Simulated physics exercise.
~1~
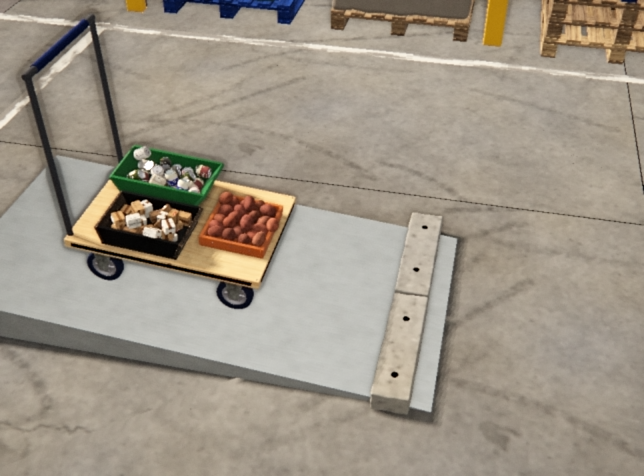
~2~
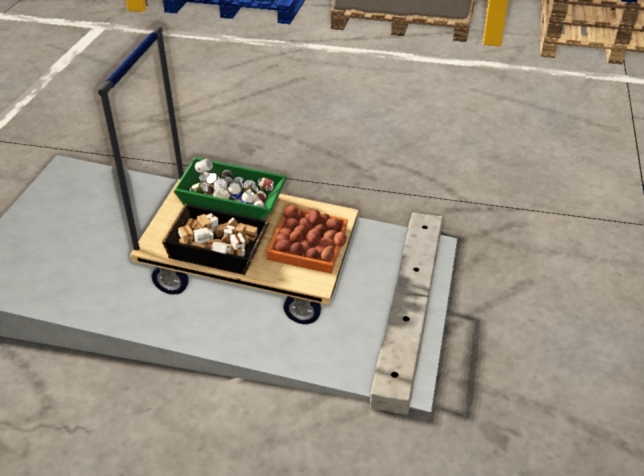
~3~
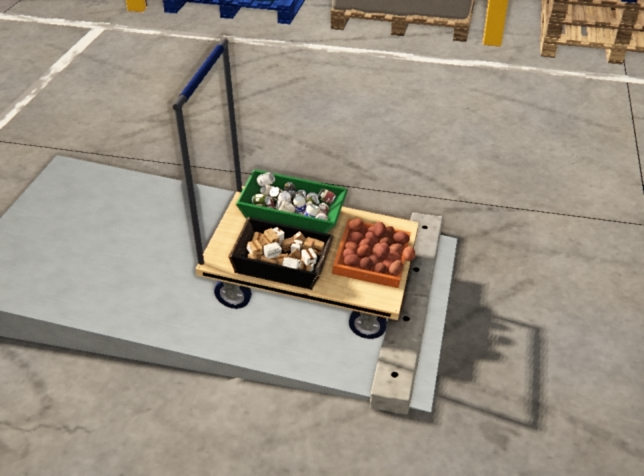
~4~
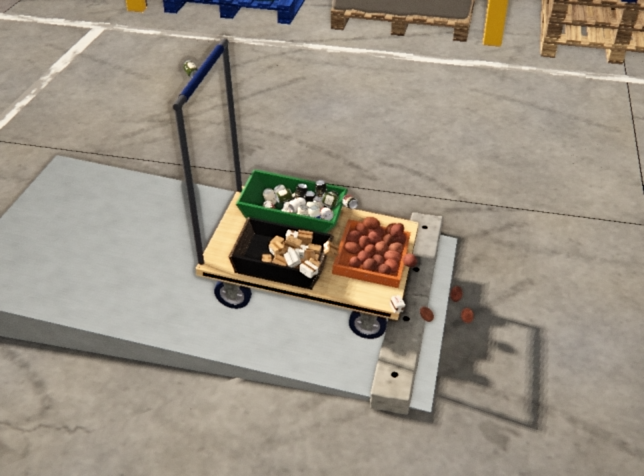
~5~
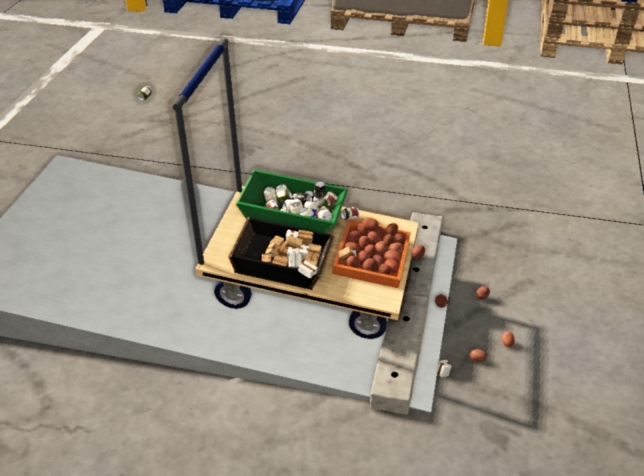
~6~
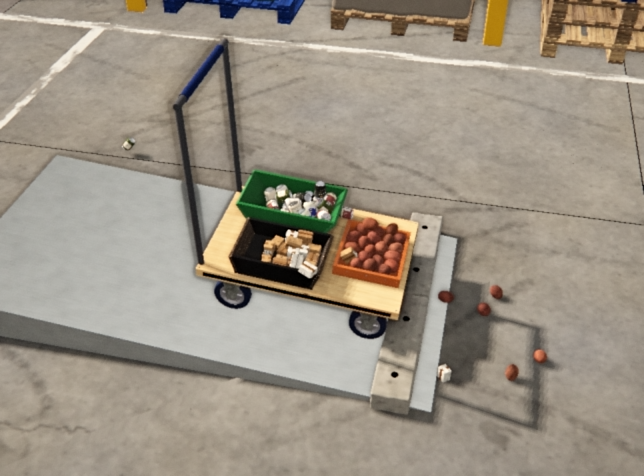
A loaded trolley rolls right down a ramp, stops at the kerb, and spills a few items.
